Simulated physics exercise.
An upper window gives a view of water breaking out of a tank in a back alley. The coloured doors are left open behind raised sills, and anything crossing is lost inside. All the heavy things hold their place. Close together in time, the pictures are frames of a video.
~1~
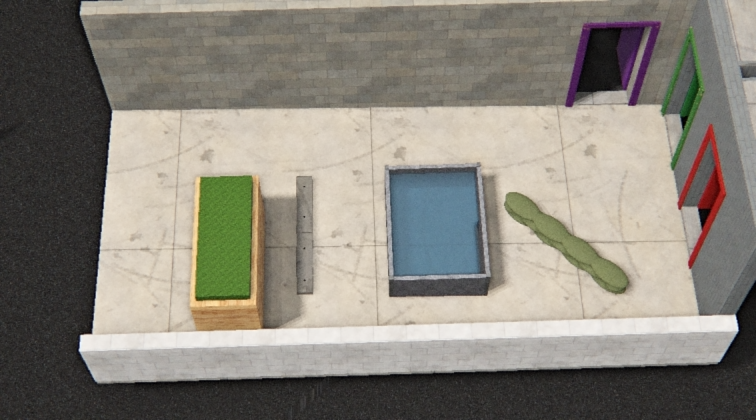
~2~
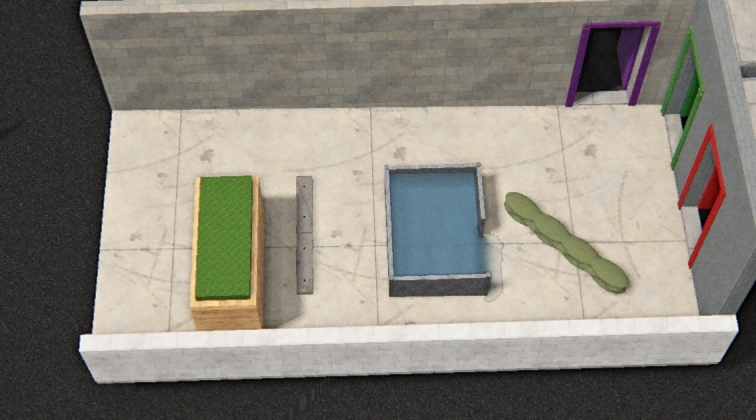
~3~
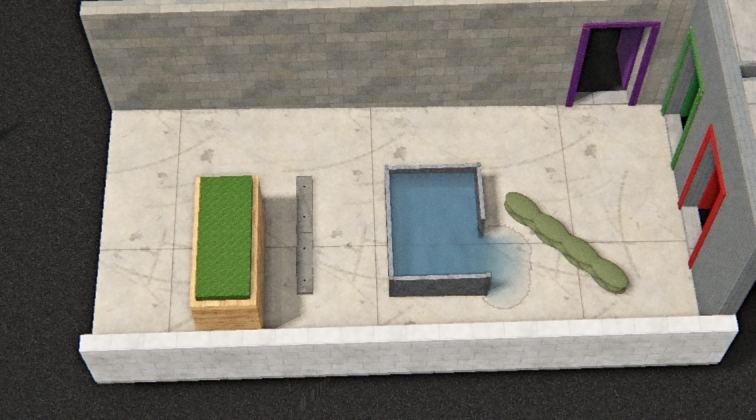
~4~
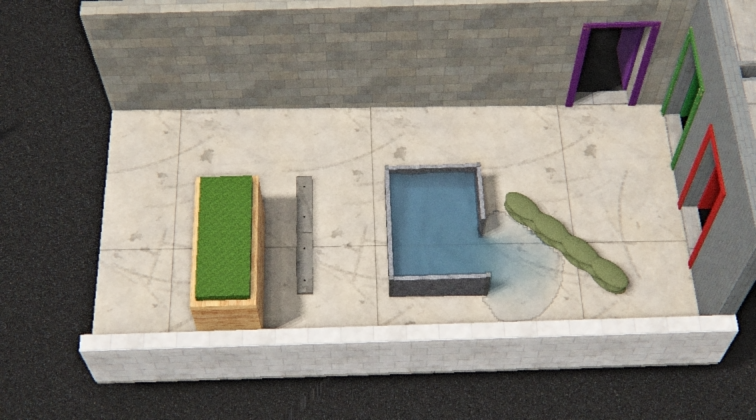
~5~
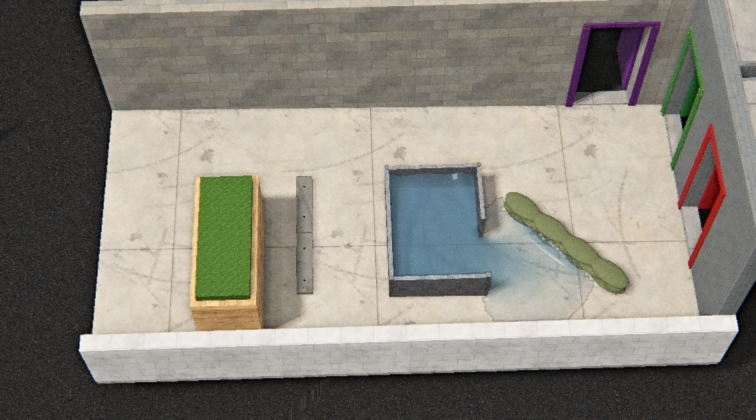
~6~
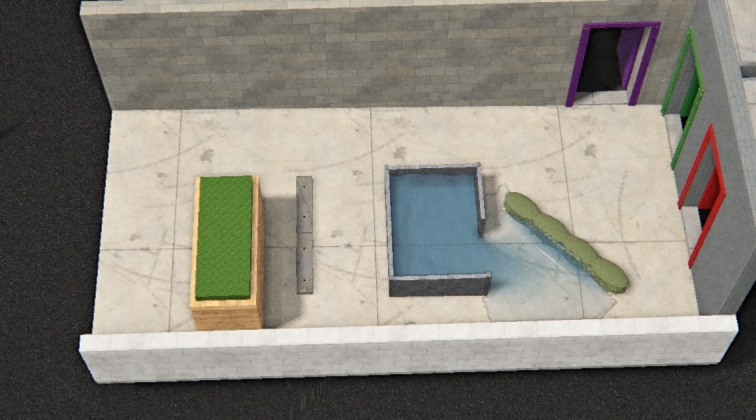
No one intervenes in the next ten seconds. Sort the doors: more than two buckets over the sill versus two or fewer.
Sorted by door: Green door - more than two; purple door - more than two; red door - two or fewer.
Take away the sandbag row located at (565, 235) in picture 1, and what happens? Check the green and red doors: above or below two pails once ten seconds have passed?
Green door exceeds it, red door exceeds it.
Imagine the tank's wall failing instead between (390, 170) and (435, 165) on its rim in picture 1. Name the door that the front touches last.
My pick is the red one.
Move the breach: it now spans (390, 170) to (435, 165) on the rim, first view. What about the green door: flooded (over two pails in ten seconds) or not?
Green door: Exceeds it.
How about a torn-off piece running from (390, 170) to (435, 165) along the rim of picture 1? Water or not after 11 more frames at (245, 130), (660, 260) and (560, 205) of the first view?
As listed: Flooded, clear, no water.
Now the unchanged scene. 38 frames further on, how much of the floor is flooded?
45 %.
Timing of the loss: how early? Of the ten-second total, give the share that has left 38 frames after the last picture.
By my reckoning, 45 %.
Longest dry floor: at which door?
Answer is the purple one.
A moment on, water covers 10 % of the floor; the green door not reached, the purple door not reached, the red door not reached.
Next, water covers 15 % of the floor; the green door not reached, the purple door not reached, the red door wet at the sill, nothing in.
Then, water covers 35 % of the floor; the green door wet at the sill, nothing in, the purple door under two buckets in, the red door wet at the sill, nothing in.
Later, water covers 45 % of the floor; the green door under two buckets in, the purple door far over two buckets in, the red door wet at the sill, nothing in.
In the end, water covers 55 % of the floor; the green door over two buckets in, the purple door far over two buckets in, the red door wet at the sill, nothing in.
